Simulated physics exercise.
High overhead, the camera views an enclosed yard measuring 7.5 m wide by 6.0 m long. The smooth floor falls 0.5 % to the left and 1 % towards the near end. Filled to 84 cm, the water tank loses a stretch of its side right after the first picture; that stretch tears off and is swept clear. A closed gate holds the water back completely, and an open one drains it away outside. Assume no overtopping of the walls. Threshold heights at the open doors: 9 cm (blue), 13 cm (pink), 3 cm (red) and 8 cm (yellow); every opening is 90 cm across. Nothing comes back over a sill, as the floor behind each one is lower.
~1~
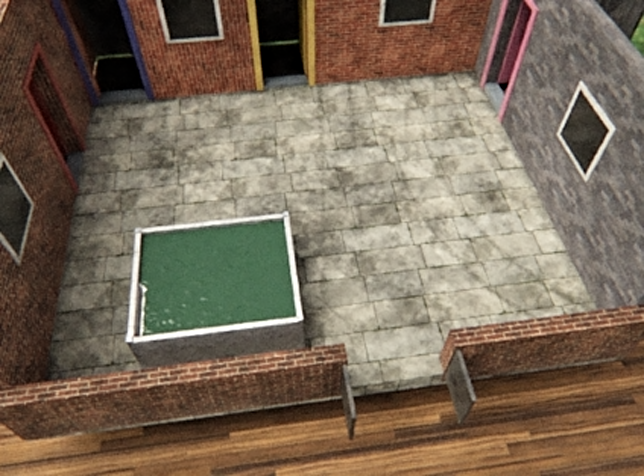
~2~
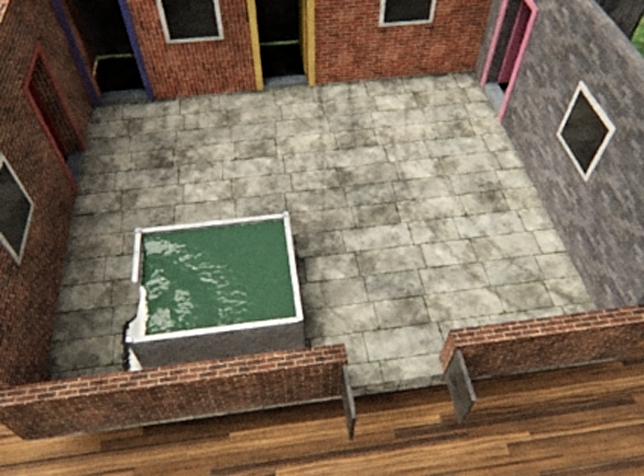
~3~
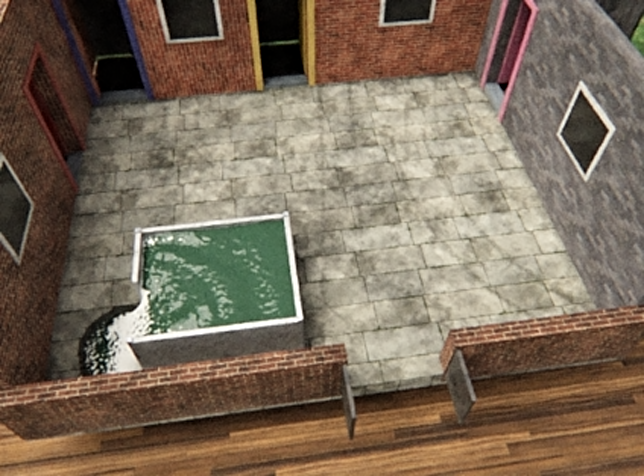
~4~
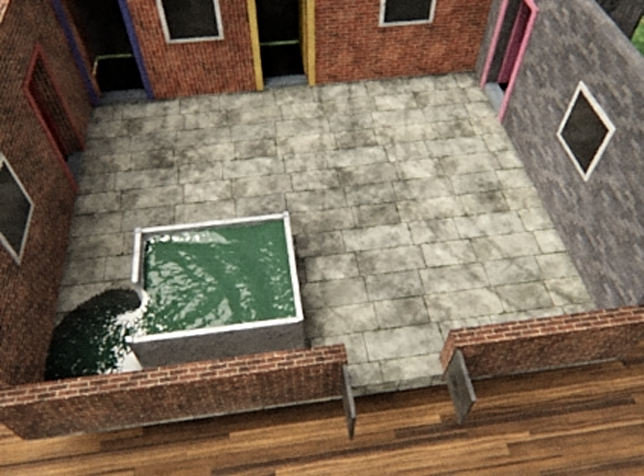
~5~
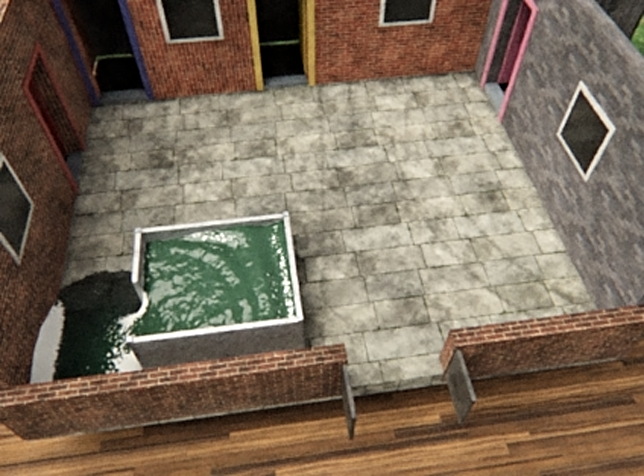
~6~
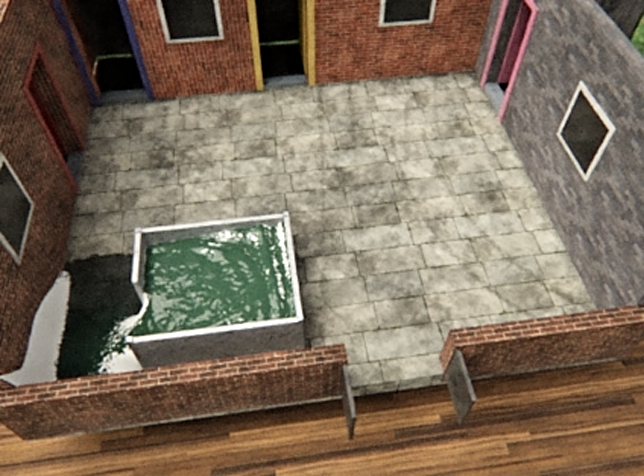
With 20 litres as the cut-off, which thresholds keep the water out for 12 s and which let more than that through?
Outcome: The blue door lets in more than the cap; the pink door lets in less than the cap; the red door lets in more than the cap; the yellow door lets in less than the cap.
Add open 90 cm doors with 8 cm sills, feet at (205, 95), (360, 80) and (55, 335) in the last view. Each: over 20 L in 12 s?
In that order: Below, under, above.
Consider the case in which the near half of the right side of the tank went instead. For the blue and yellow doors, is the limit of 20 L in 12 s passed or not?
Blue: Within the limit; yellow: Within the limit.
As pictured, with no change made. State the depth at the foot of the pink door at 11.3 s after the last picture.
Roughly 4.0 cm deep.
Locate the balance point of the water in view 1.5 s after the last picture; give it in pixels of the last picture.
About (167, 306).
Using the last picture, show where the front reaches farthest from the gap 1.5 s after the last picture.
(91, 112).
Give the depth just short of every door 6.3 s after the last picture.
Centimetres: Blue 12 / pink 9 / red 4 / yellow 7.
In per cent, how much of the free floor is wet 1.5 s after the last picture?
Covered: Roughly 25 per cent.
Then, 0.7 s after the last picture water covers 10 % of the floor and is deepest (61 cm) near (74, 380); blue door not reached, pink door not reached, red door not reached, yellow door not reached.
Then, 1.5 s after the last picture water covers 25 % of the floor and is deepest (50 cm) near (40, 411); blue door not reached, pink door not reached, red door 7 cm at the sill, 0 L in, yellow door not reached.
Then, 2.8 s after the last picture water covers 50 % of the floor and is deepest (38 cm) near (40, 411); blue door 23 cm at the sill, 84 L in, pink door not reached, red door 5 cm at the sill, 5 L in, yellow door 8 cm at the sill, 0 L in.
Then, 6.3 s after the last picture water covers 80 % of the floor and is deepest (21 cm) near (40, 411); blue door 12 cm at the sill, 193 L in, pink door 9 cm at the sill, 0 L in, red door 4 cm at the sill, 12 L in, yellow door 7 cm at the sill, 3 L in.
Then, 11.3 s after the last picture water covers 100 % of the floor and is deepest (12 cm) near (311, 374); blue door 5 cm at the sill, 201 L in, pink door 4 cm at the sill, 0 L in, red door 7 cm at the sill, 55 L in, yellow door 3 cm at the sill, 3 L in.
